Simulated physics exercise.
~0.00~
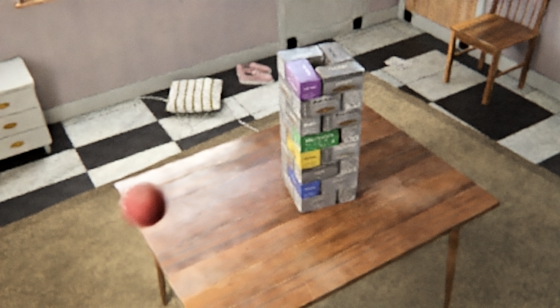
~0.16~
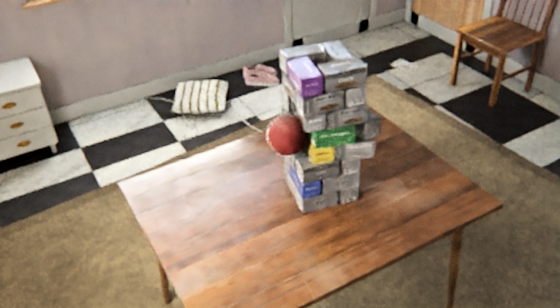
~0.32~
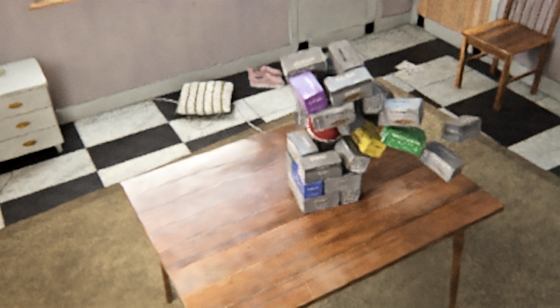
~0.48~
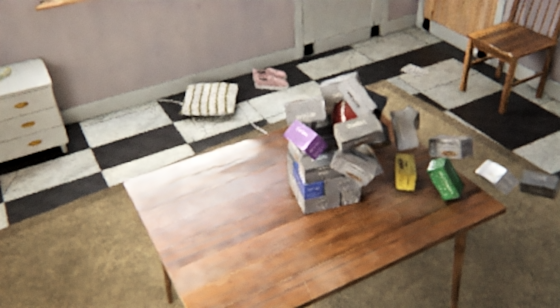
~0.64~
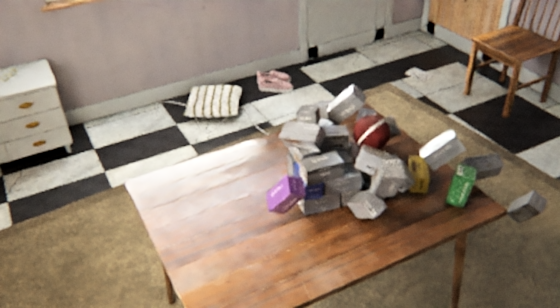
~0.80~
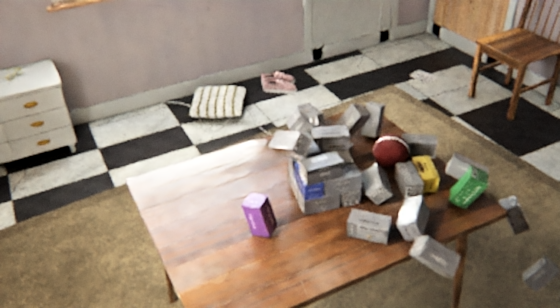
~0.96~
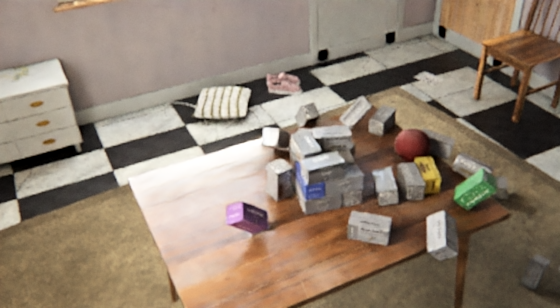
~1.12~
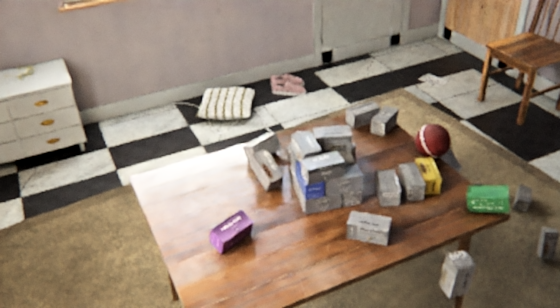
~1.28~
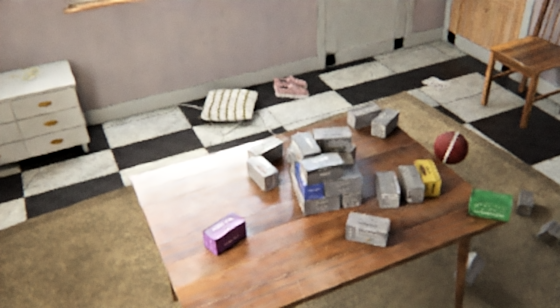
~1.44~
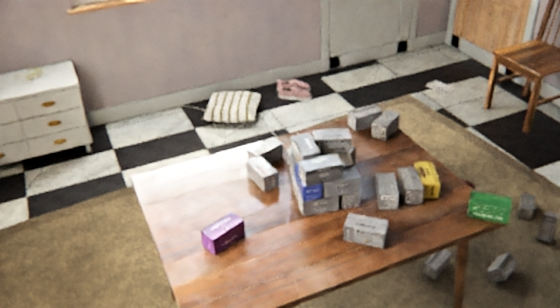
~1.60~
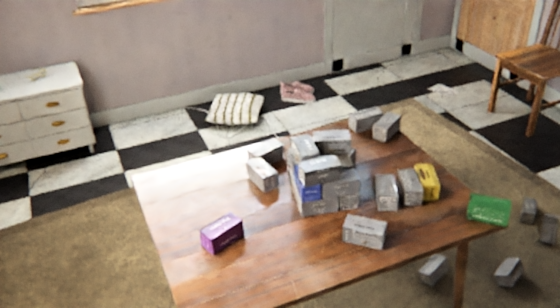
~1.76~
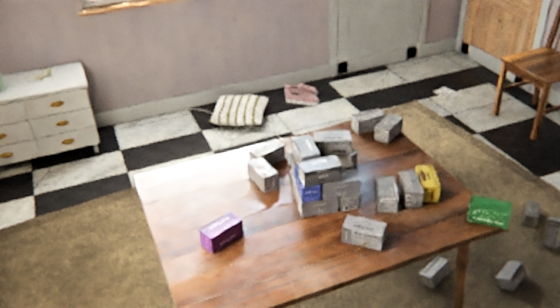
We see a red ball fly in from the left and smash into a tower of mostly grey packets on a wooden table, toppling its upper part rightward before rolling off; a low stump remains, with purple, yellow and green packets lying scattered around it and some grey ones on the floor.
